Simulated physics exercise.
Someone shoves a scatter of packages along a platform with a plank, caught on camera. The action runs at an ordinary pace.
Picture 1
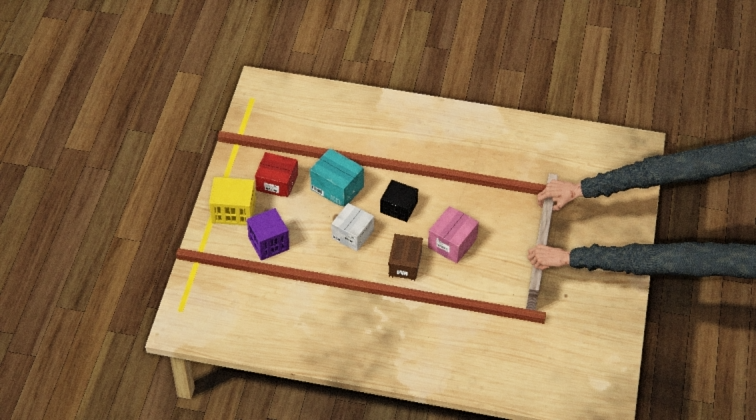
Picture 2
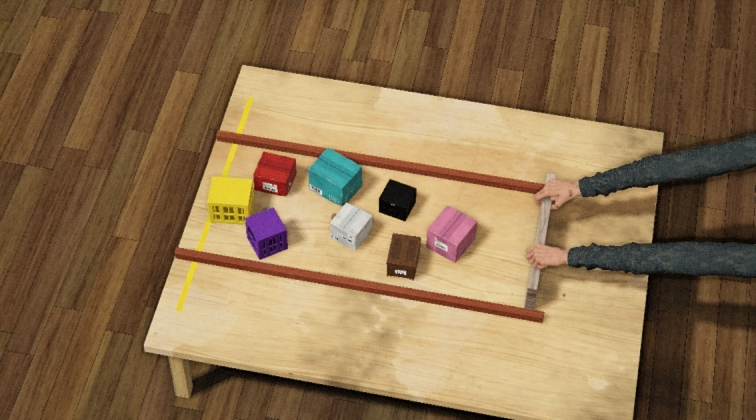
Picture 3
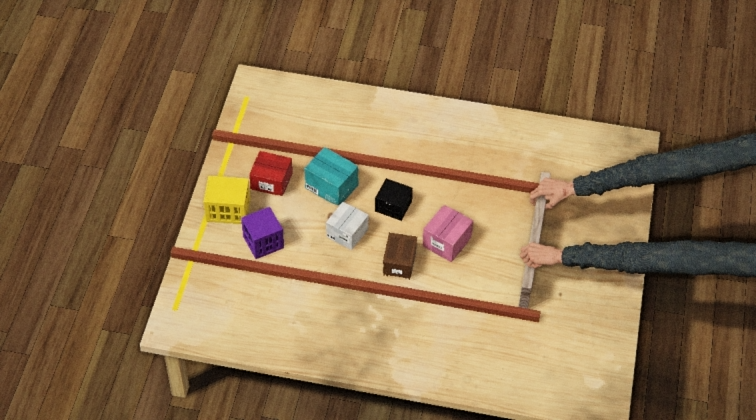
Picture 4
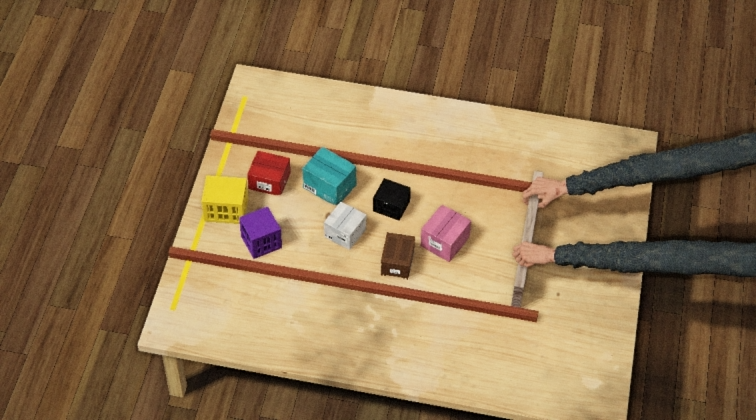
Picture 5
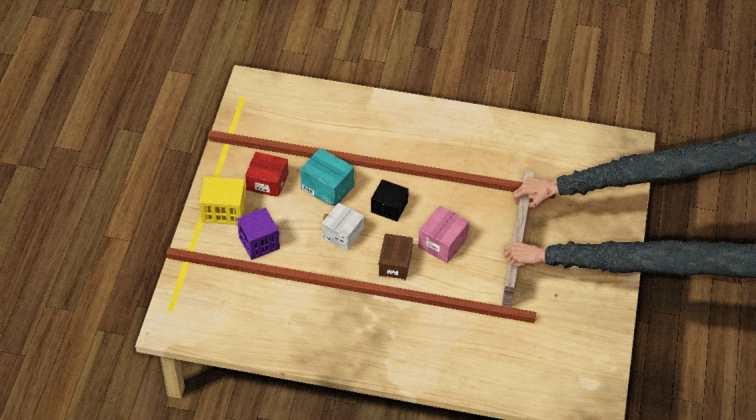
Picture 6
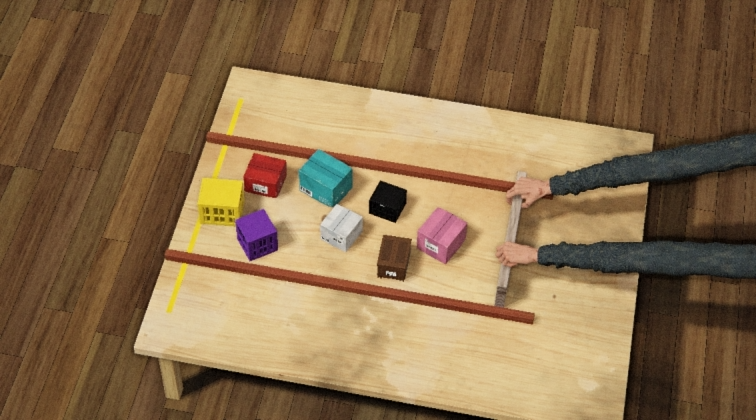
The footage shows eight colourful boxes scattered between two reddish rails on a wooden table, while two hands grip a plank at the right and slide it a short way left toward them, without touching the boxes.
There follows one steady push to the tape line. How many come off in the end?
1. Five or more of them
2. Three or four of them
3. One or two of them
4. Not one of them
Five or more of them.
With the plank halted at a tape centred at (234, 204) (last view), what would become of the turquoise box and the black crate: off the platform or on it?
In this case the turquoise box ends up down and the black crate rests in place.
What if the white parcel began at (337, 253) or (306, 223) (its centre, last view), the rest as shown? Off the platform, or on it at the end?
In order, it drops down; drops down.
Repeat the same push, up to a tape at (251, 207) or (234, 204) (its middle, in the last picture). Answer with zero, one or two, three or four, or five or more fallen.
Either one or two; three to four.
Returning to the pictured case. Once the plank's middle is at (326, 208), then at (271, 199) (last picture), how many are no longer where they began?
7, then 8.
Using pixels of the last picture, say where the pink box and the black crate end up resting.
Near (187, 195) and (198, 173).
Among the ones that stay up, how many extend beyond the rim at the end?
As for overhanging, the count is 3.
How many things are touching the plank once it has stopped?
That number would be 3.
Soon after, none off yet; yellow crate at rest near (221, 202); red parcel at rest near (265, 176); purple crate at rest near (257, 235).
Then, none off yet; yellow crate moving near (219, 201); red parcel moved about its own width near (224, 171); purple crate moved about its own width near (235, 240).
At rest, the number that fall off is five or more; fallen, white parcel, turquoise box, purple crate, red parcel and yellow crate.
